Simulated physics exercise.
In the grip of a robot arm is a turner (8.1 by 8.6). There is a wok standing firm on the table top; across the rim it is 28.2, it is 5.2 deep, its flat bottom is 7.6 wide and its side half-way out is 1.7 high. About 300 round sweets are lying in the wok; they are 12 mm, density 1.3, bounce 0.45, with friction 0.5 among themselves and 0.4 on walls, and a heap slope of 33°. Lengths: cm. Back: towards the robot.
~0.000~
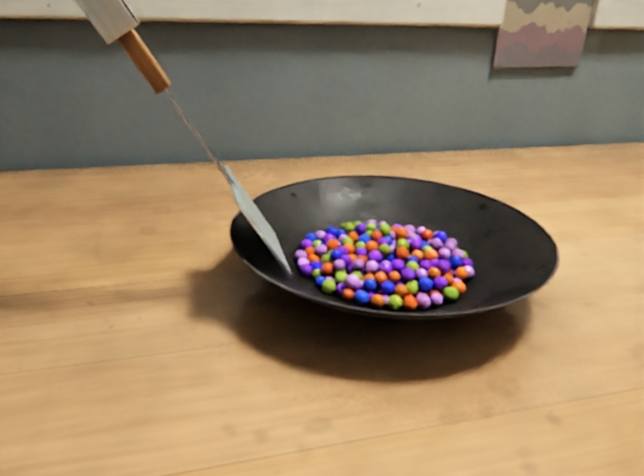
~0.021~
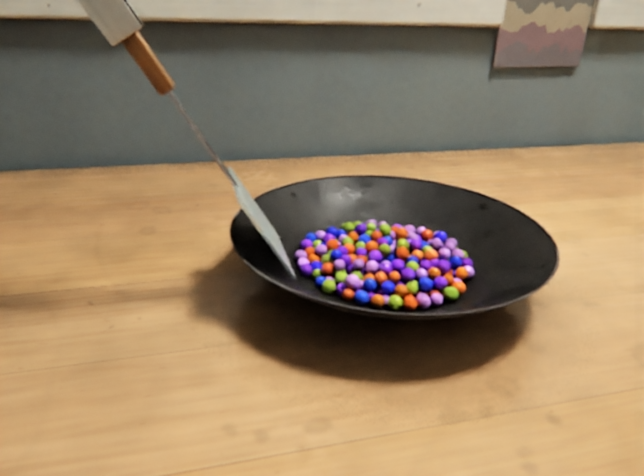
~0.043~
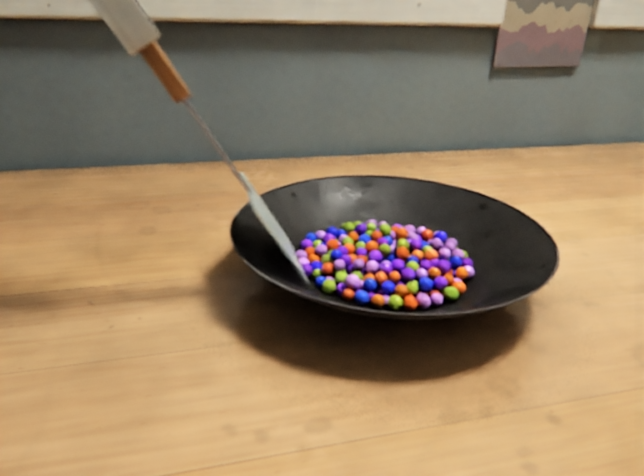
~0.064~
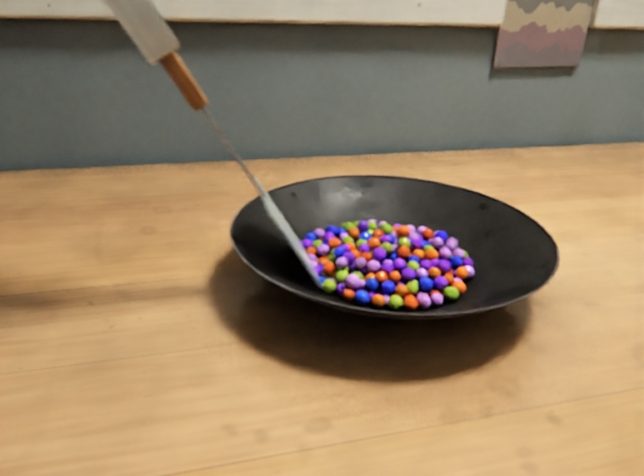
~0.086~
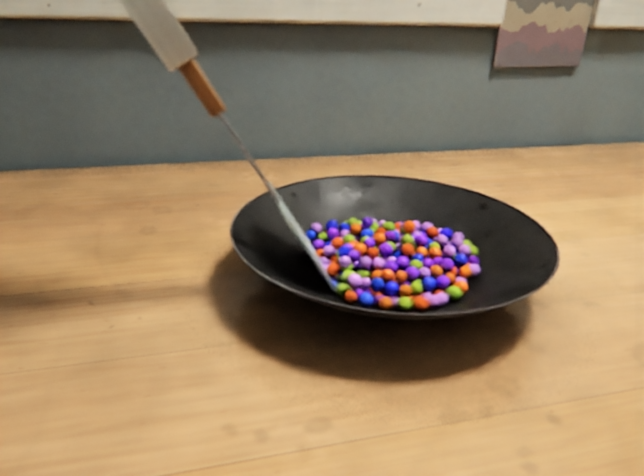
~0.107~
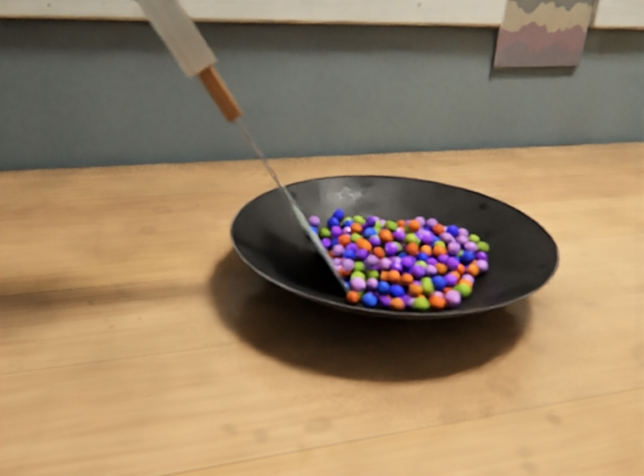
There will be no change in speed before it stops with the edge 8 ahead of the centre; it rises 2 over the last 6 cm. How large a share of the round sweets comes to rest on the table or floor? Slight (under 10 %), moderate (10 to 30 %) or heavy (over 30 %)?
Moderate.
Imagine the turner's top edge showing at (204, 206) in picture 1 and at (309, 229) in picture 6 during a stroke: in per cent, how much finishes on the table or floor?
Off the vessel, on the table or floor: Some 30 percent.
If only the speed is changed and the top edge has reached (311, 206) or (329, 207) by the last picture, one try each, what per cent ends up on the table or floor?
First try about 25 %, second try about 45 %.
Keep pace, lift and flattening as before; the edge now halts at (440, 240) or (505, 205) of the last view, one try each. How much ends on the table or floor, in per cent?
Try 1: Approx. 0 %; try 2: Approx. 40 %.
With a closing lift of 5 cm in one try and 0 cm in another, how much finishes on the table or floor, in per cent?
About 10 and 20 per cent.
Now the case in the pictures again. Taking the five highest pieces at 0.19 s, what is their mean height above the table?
5 cm.
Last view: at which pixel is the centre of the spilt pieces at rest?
Close to (564, 253) in pixels.
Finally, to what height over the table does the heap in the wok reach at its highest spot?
Top of the heap: Roughly 6.0 cm above the table top.
By 0.19 s, sloping 59°, highest piece 5 above the table; 298 in the wok.
By 0.27 s, sloping 59°, highest piece 6 above the table; 298 in the wok.
By 0.51 s, sloping 59°, highest piece 7 above the table; 258 in the wok, 35 on the table or floor, 5 on the blade or in flight.
By 1.56 s, sloping 59°, highest piece 6 above the table; 258 in the wok, 40 on the table or floor.
Final count, 258 in the wok, 40 on the table or floor. That is 13 % on the table or floor.
